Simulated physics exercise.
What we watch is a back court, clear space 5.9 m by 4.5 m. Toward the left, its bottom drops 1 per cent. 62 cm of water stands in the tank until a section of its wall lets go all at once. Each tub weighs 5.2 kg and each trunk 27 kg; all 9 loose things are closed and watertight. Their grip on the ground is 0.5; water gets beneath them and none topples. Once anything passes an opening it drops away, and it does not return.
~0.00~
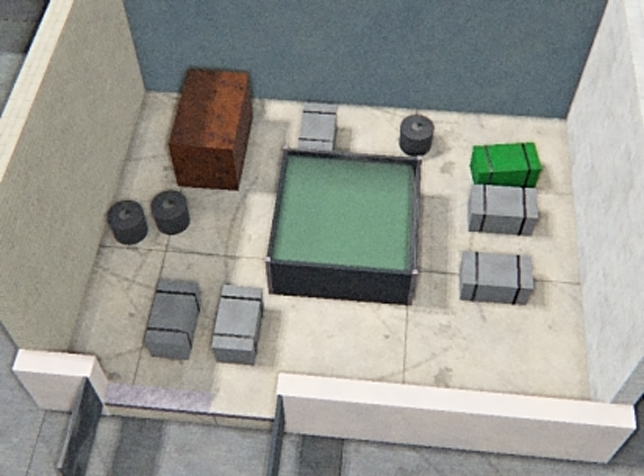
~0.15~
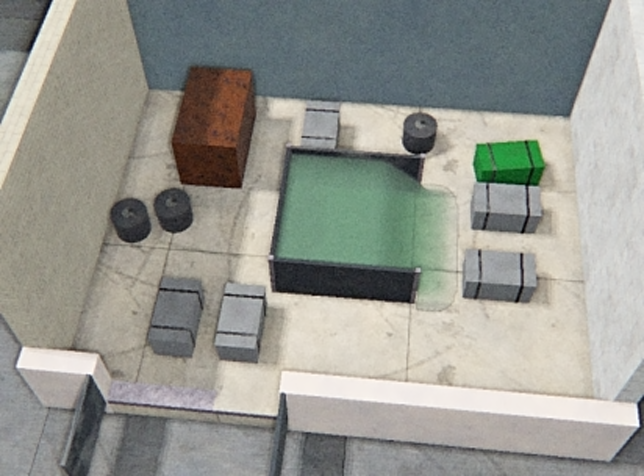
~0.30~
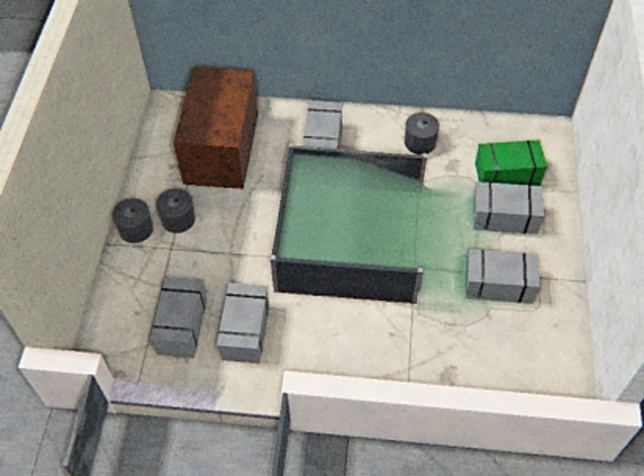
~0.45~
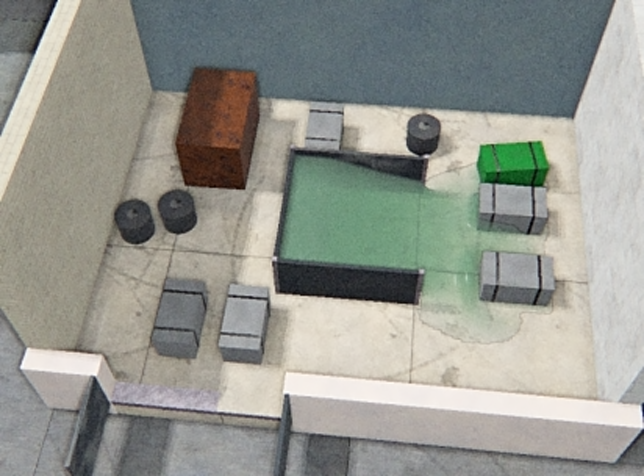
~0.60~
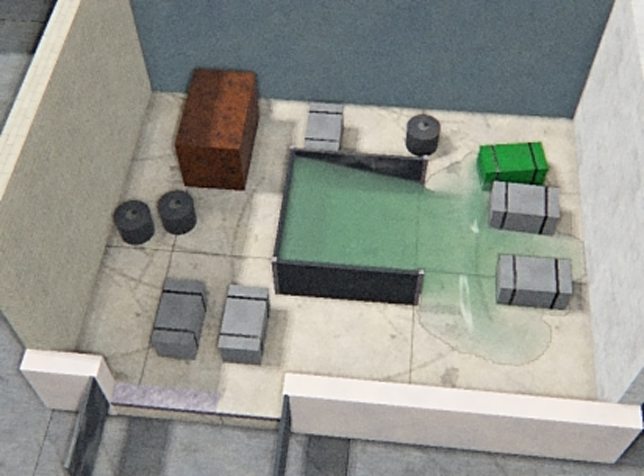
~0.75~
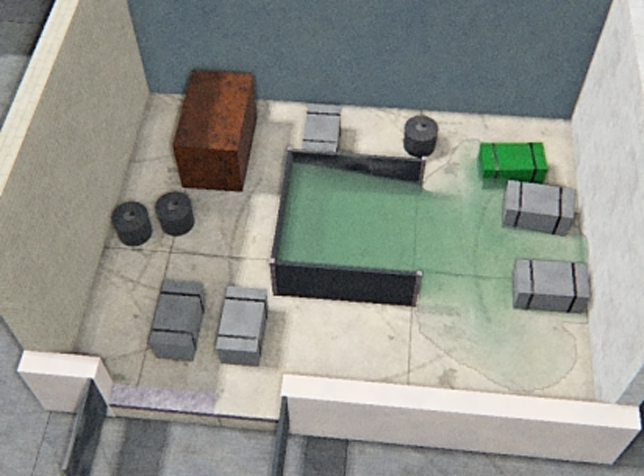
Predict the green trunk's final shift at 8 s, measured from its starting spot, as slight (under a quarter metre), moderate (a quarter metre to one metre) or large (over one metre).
Large.
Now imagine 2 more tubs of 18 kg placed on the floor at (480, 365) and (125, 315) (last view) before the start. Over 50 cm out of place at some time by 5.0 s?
So that's across the line and then behind the line.
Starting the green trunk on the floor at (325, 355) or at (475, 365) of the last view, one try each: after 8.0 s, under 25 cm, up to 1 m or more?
From the first spot it goes a long way, and from the second it goes a long way.
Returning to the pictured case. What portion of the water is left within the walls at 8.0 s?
Roughly 94 percent.
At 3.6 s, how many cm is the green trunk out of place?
About 200 cm by then.
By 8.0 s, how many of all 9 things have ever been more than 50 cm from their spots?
8.
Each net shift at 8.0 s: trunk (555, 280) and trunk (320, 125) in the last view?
Taking them in turn, the shifts are 400 cm and 80 cm.
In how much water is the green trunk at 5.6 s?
Around 11 cm.
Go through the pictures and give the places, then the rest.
The first picture shows the green trunk at (508, 157) rests on the ground; 2.5 m2 under water; 0 of 9 have shifted.
The second picture shows the green trunk at (511, 155) rests on the ground; 3.4 m2 under water; 0 of 9 have shifted.
The third picture shows the green trunk at (513, 155), on the bottom; water covers 4.2 m2; 0 of 9 have shifted.
The fourth picture shows the green trunk at (515, 156) rests on the ground; water covers 5.3 m2; 1 of 9 have shifted.
The fifth picture shows the green trunk at (514, 157) rests on the ground; water covers 6.6 m2; 2 of 9 have shifted.
The sixth picture shows the green trunk at (514, 156), on the bottom, 5 cm from its start; 7.7 m2 under water; 2 of 9 have shifted.
After 1.6 s the green trunk is near (538, 113), 0.9 m from its start, aground; 0 of 9 are out; 2 afloat.
After 3.6 s the green trunk is near (347, 119), 2.2 m from its start, aground; 0 of 9 are out; 1 afloat.
After 5.6 s the green trunk is near (308, 100), 2.8 m from its start, afloat; 0 of 9 are out; 5 afloat.
After 8.0 s the green trunk is near (308, 101), 2.8 m from its start, afloat; 0 of 9 are out; 8 afloat.
